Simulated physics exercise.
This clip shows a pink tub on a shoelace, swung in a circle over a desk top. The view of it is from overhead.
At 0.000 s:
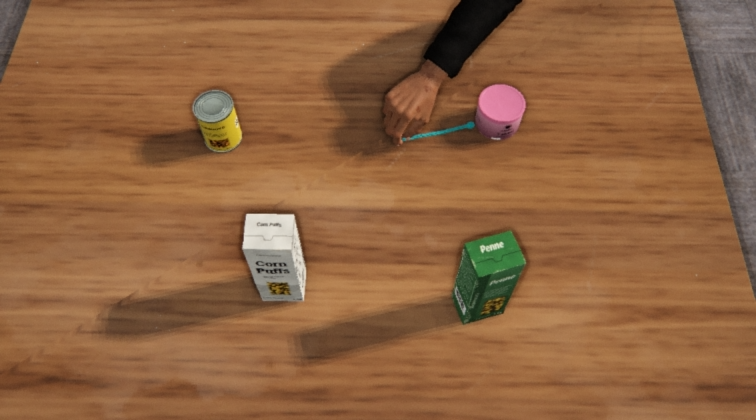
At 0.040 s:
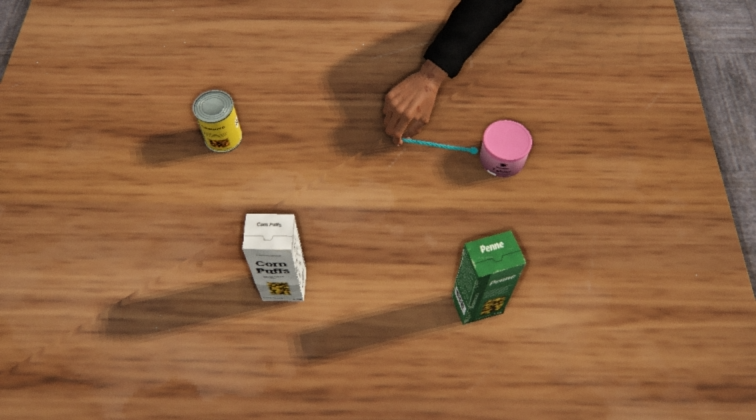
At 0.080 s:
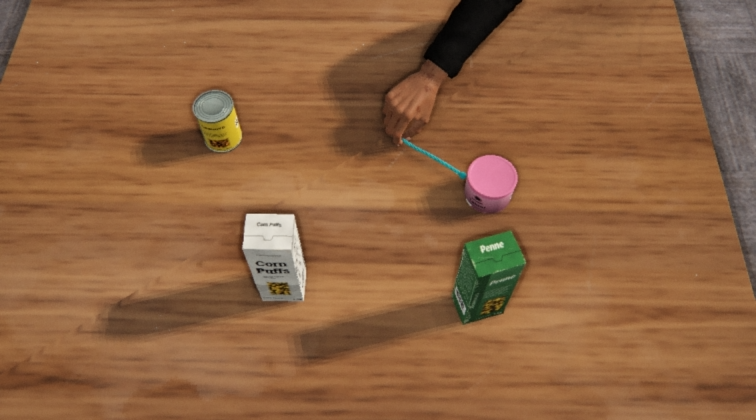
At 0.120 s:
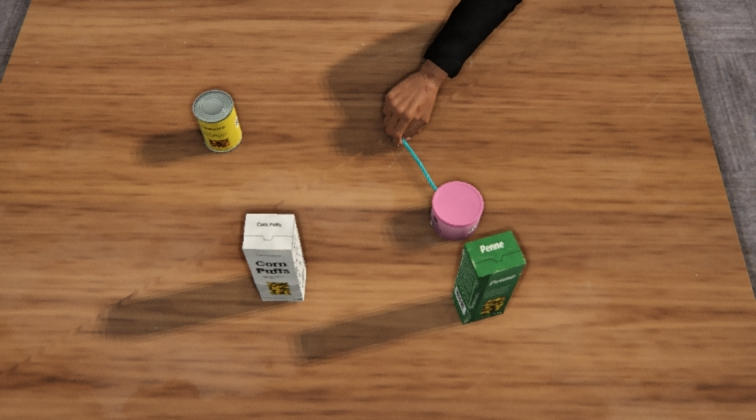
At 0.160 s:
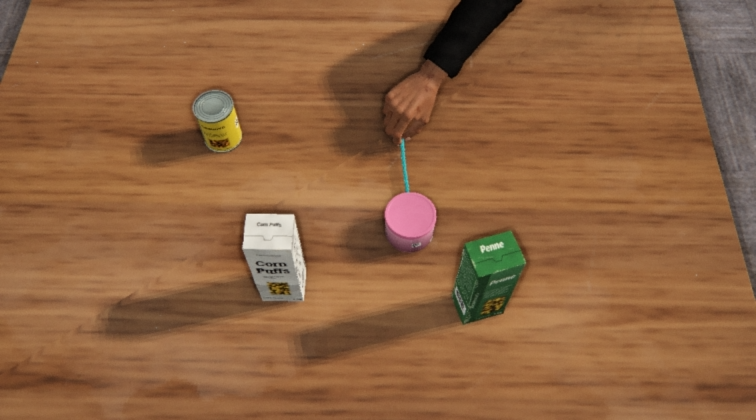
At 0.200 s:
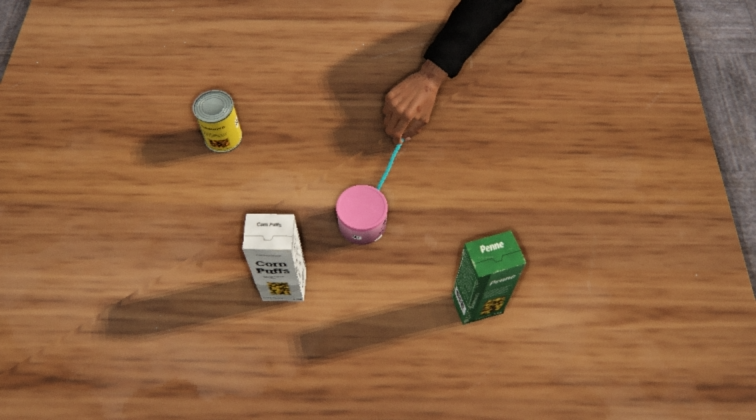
The clip opens with a hand holding a teal cord tied to a pink tub at its right, above a wooden surface with a yellow tin and white and green cartons. The tub swings clockwise around the hand, passing above the green carton, then moves left below the hand, nearing the white carton.
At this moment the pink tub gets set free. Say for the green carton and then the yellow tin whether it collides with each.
Result: Green carton - no collision, yellow tin - collision.
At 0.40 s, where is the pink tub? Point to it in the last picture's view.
By that time: (235, 150).
By 0.28 s, tub near (286, 174).
By 0.40 s, tub near (234, 150); yellow tin pushed aside.
When it is over, tub near (230, 149); yellow tin pushed aside. The green carton stays untouched and the yellow tin gets hit.
